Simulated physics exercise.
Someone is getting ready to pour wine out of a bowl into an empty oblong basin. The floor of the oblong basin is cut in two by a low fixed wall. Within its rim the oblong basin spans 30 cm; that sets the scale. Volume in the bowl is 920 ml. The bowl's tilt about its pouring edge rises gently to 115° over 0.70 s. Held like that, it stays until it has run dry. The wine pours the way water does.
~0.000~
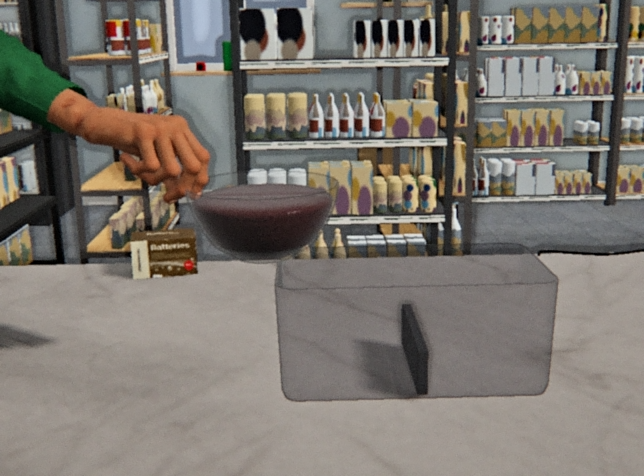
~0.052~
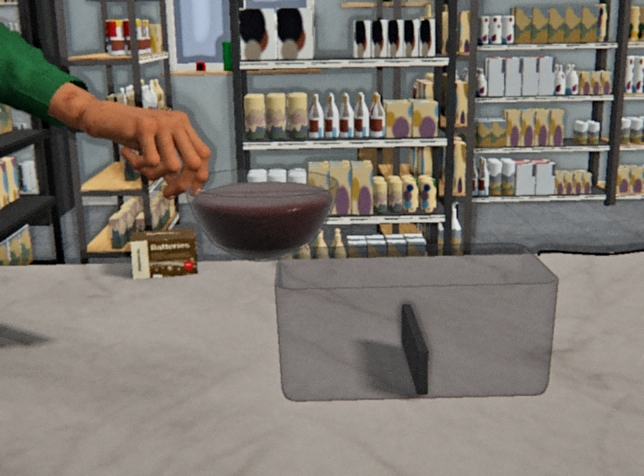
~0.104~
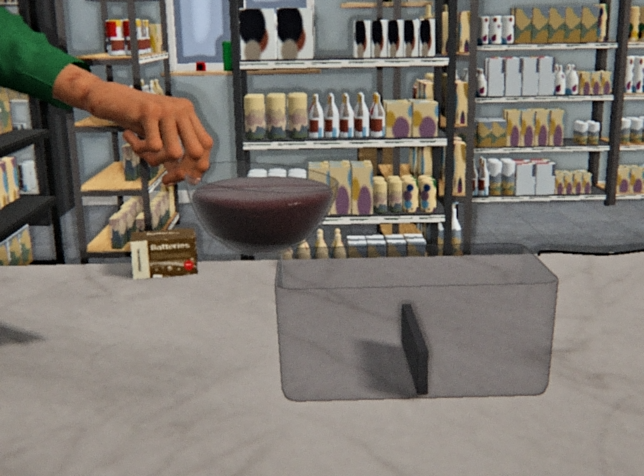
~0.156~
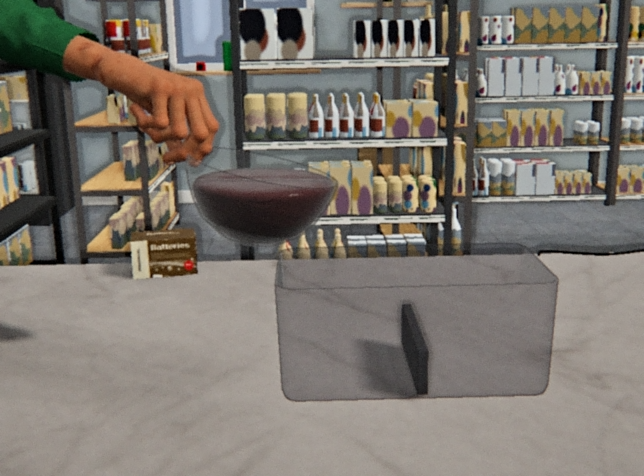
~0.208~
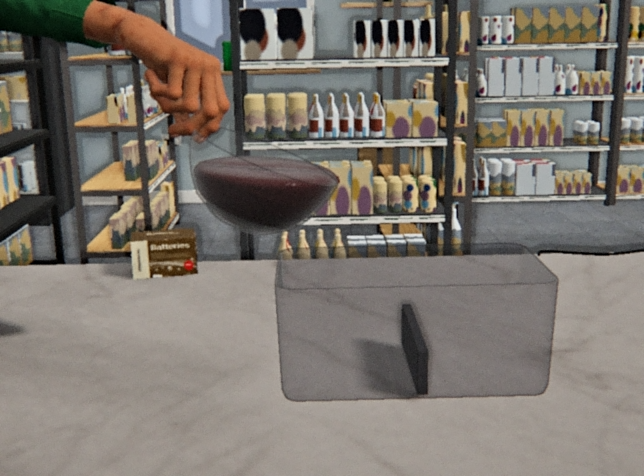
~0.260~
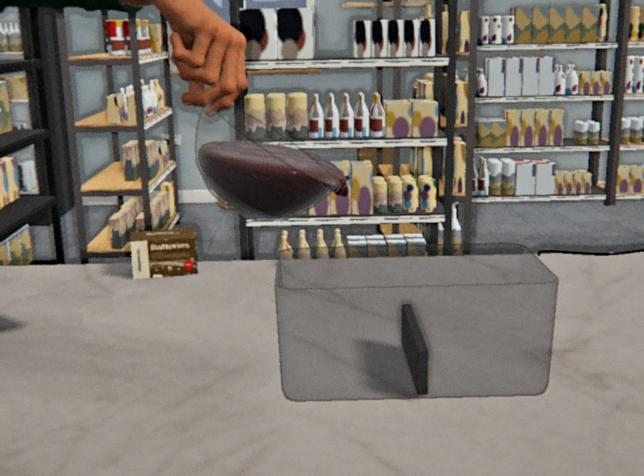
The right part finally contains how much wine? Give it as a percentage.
About 65 in every hundred parts.
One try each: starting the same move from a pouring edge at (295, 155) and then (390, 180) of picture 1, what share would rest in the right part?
Near 40 in a hundred on the first go and near 65 in a hundred on the second.
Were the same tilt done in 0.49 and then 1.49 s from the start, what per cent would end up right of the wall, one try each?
The first try gives around 65 percent, the second around 80 percent.
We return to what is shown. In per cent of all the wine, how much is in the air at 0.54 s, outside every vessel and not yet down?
At that moment, about 56 percent.
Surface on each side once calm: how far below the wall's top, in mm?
Noted: Left near 40 mm, right near 24 mm.
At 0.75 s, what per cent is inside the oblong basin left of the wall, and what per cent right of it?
Near 12 on the left, 82 on the right.
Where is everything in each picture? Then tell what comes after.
In the first frame, it leans 0°; its right rim is at (338, 184); the wine meets the walls at (192, 198) and (334, 195); the oblong basin's rim runs from (278, 269) to (540, 263); the wall's top is at (414, 327).
In the second frame, it leans 2°; its right rim is at (338, 184); the wine meets the walls at (192, 196) and (334, 193).
In the third frame, it leans 6°; its right rim is at (338, 184); the wine meets the walls at (193, 190) and (333, 188).
In the fourth frame, it leans 14°; its right rim is at (337, 185); the wine meets the walls at (193, 180) and (335, 181).
In the fifth frame, it leans 23°; its right rim is at (337, 185); the wine meets the walls at (194, 164) and (333, 177); 2 per cent is over the edge.
In the sixth frame, it leans 35°; its right rim is at (336, 185); the wine meets the walls at (200, 146) and (330, 172); 7 per cent is over the edge.
By 0.54 s the tilt is 101° and 18 per cent is still to pour, 7 is left of the wall and 19 right of it.
By 0.75 s the tilt is 115° and 0 per cent is still to pour, 12 is left of the wall and 81 right of it.
By 0.96 s the tilt is 115° and 0 per cent is still to pour, 24 is left of the wall and 64 right of it.
By 1.20 s the tilt is 115° and 0 per cent is still to pour, 31 is left of the wall and 65 right of it.
At rest 32 per cent lies left of the wall, 65 right of it and 3 outside.
